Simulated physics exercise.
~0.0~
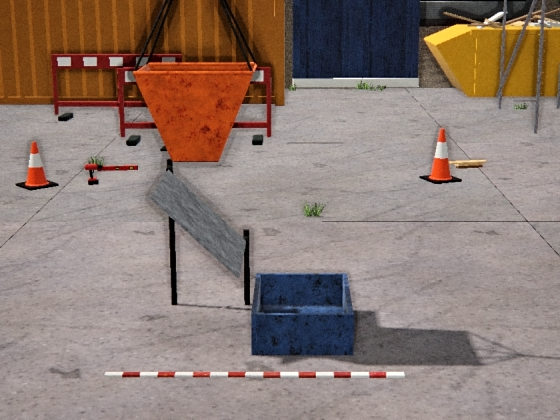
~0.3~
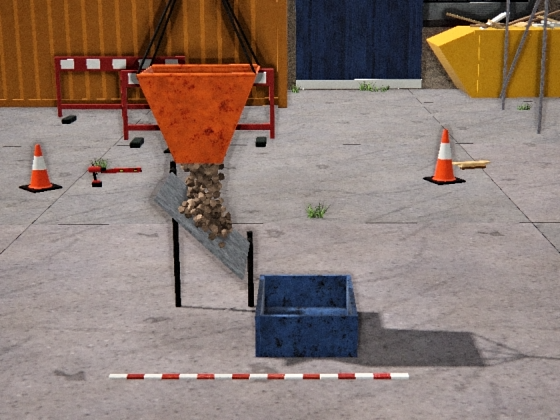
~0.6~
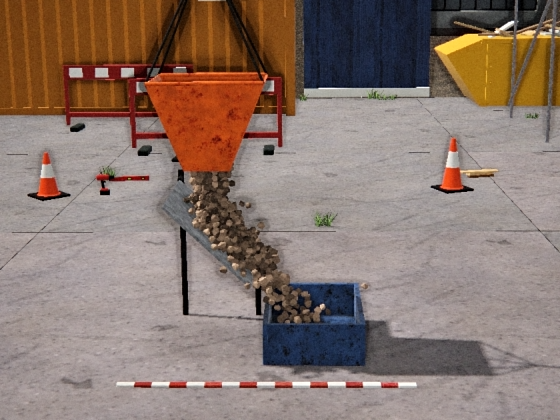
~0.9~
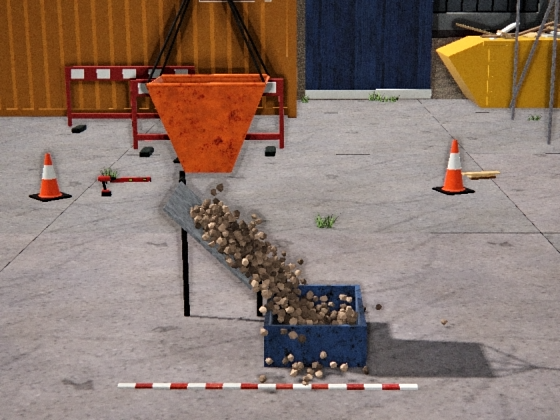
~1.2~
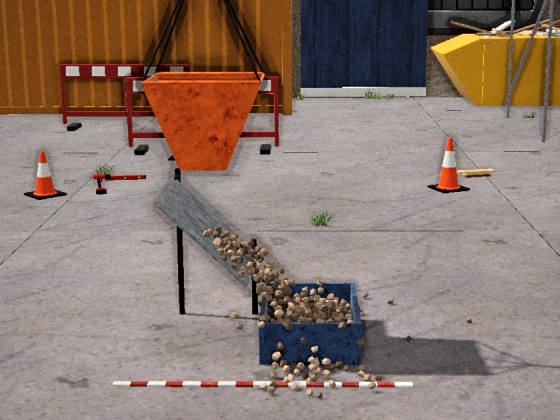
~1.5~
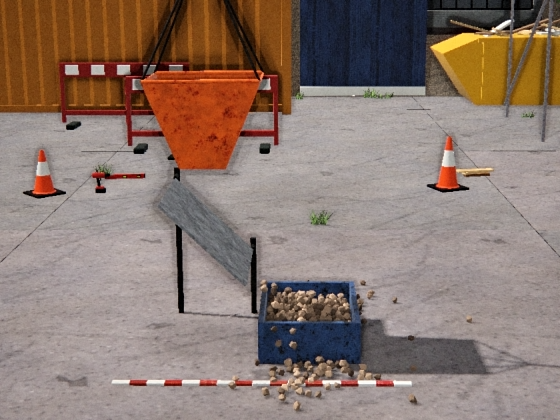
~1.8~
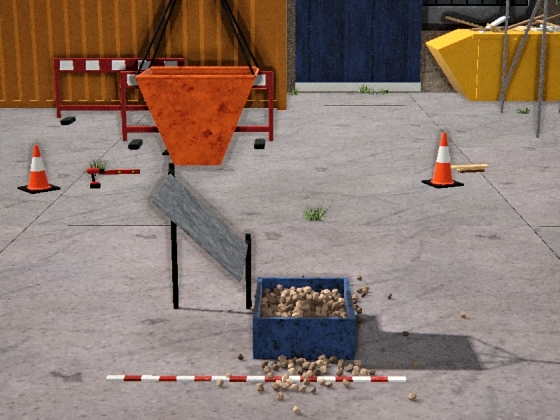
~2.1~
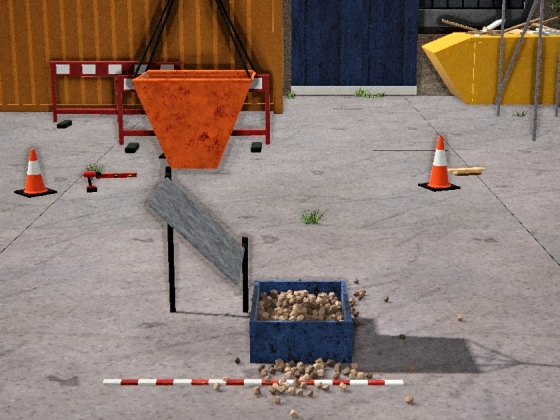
In the video, crushed stones drop from a hanging orange skip onto a fixed sloping steel plate, slide down to the right and pour into a blue bin, where most settle, while some spill onto the concrete in front of the bin and to its right.
